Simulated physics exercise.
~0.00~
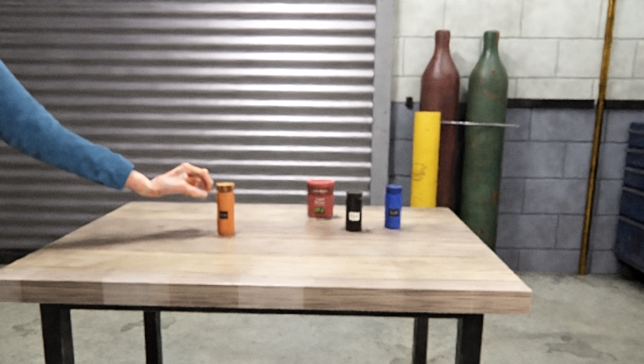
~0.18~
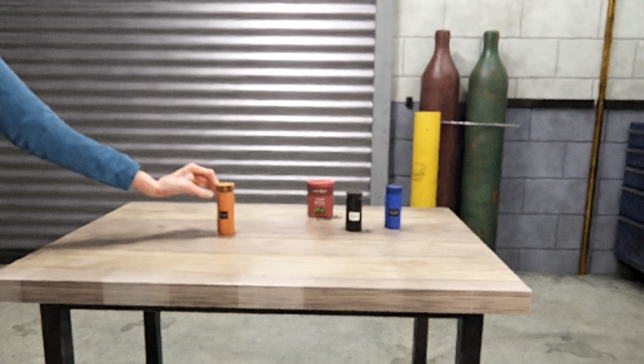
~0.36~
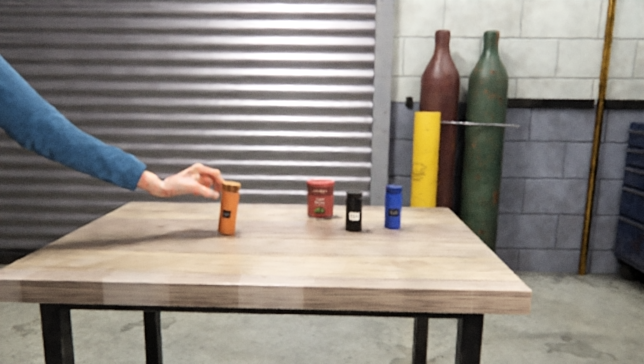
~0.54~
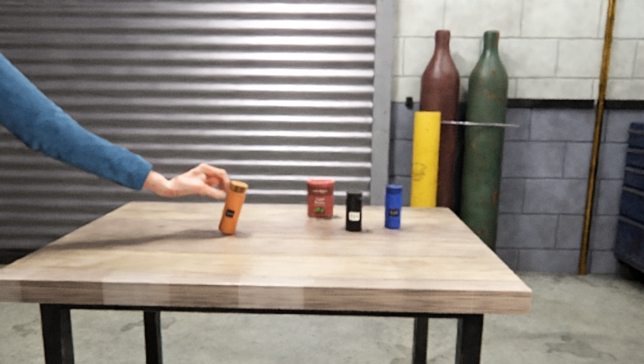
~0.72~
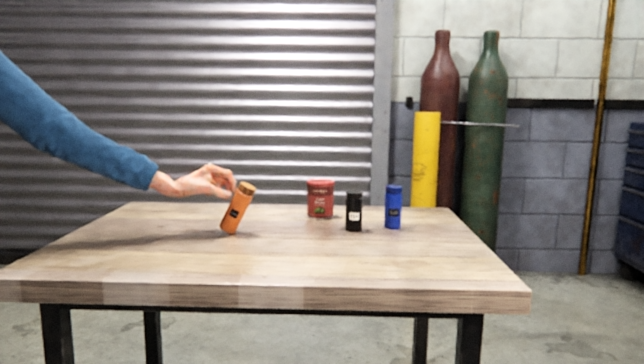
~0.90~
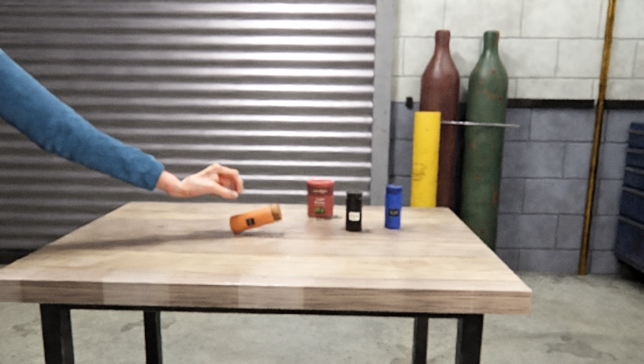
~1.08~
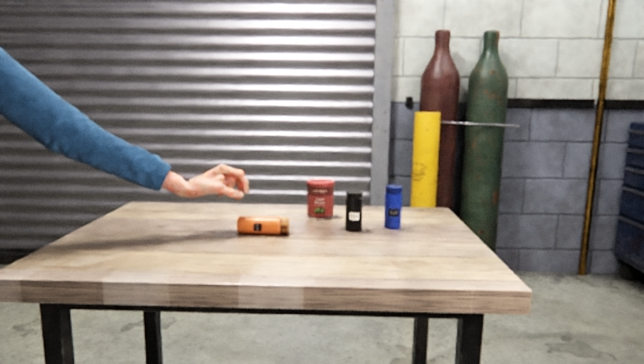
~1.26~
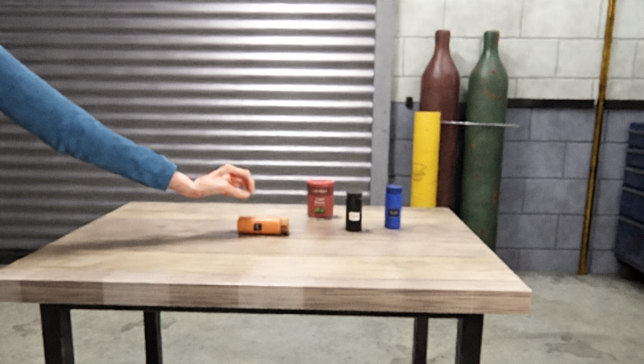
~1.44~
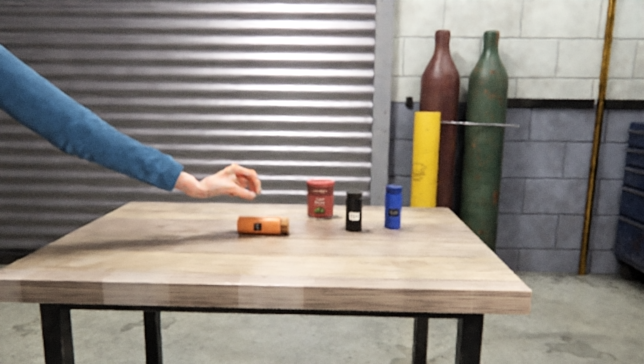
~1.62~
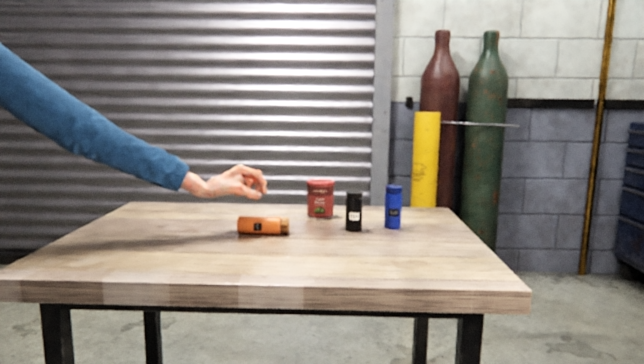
Hand in a blue sleeve pushing an orange shaker rightward until it tilts, topples and lies on its side on the table.
